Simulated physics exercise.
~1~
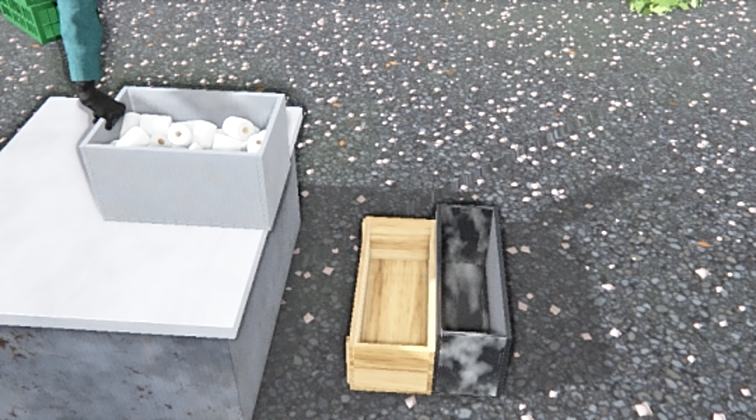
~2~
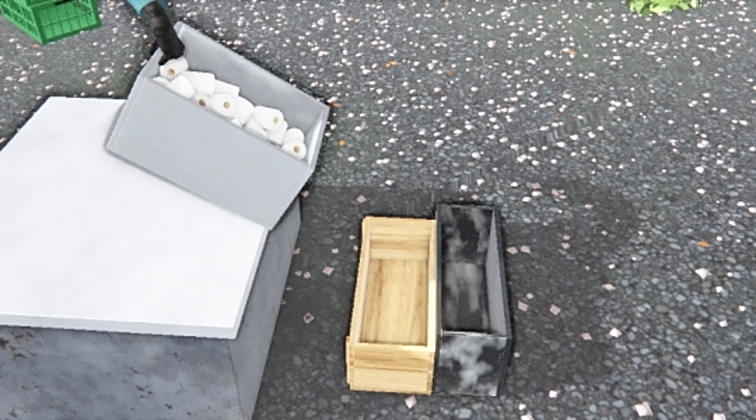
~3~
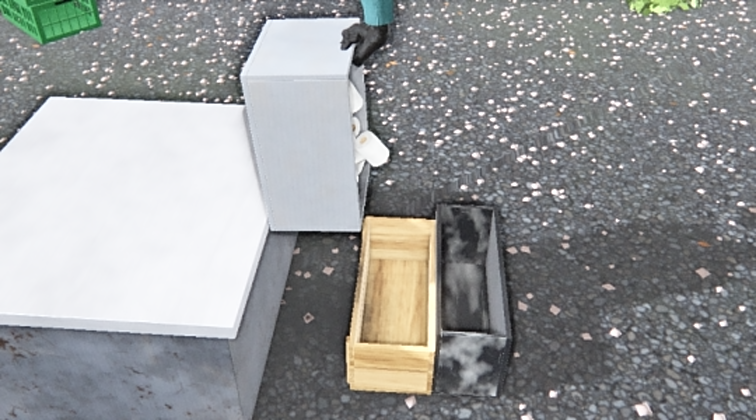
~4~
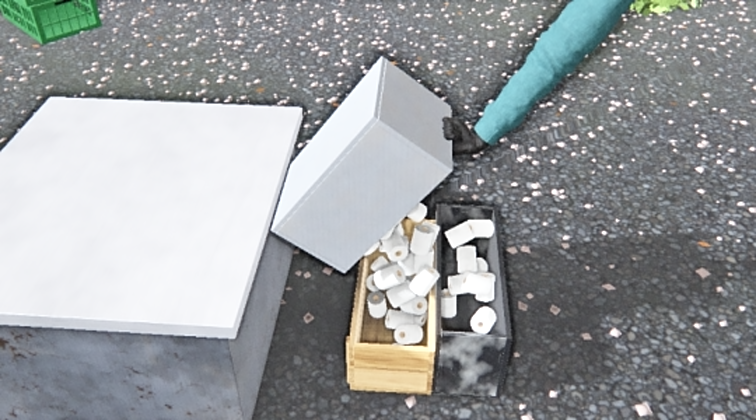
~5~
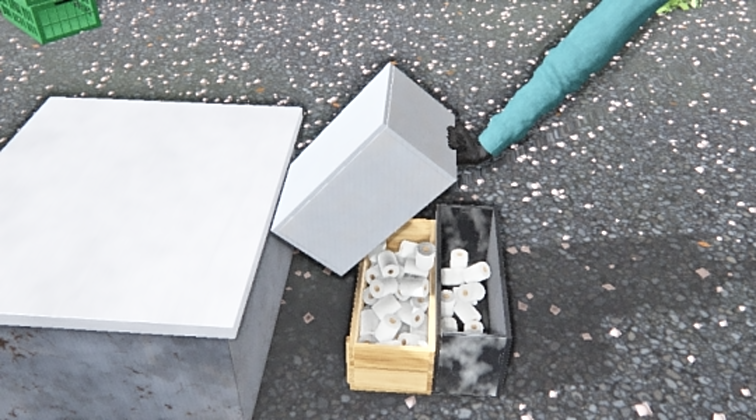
A teal-sleeved arm with a black hand tipped a grey box of white paper rolls over the edge of a bench, pouring them into a wooden bin and a black trough below, with most ending up in the wooden bin.
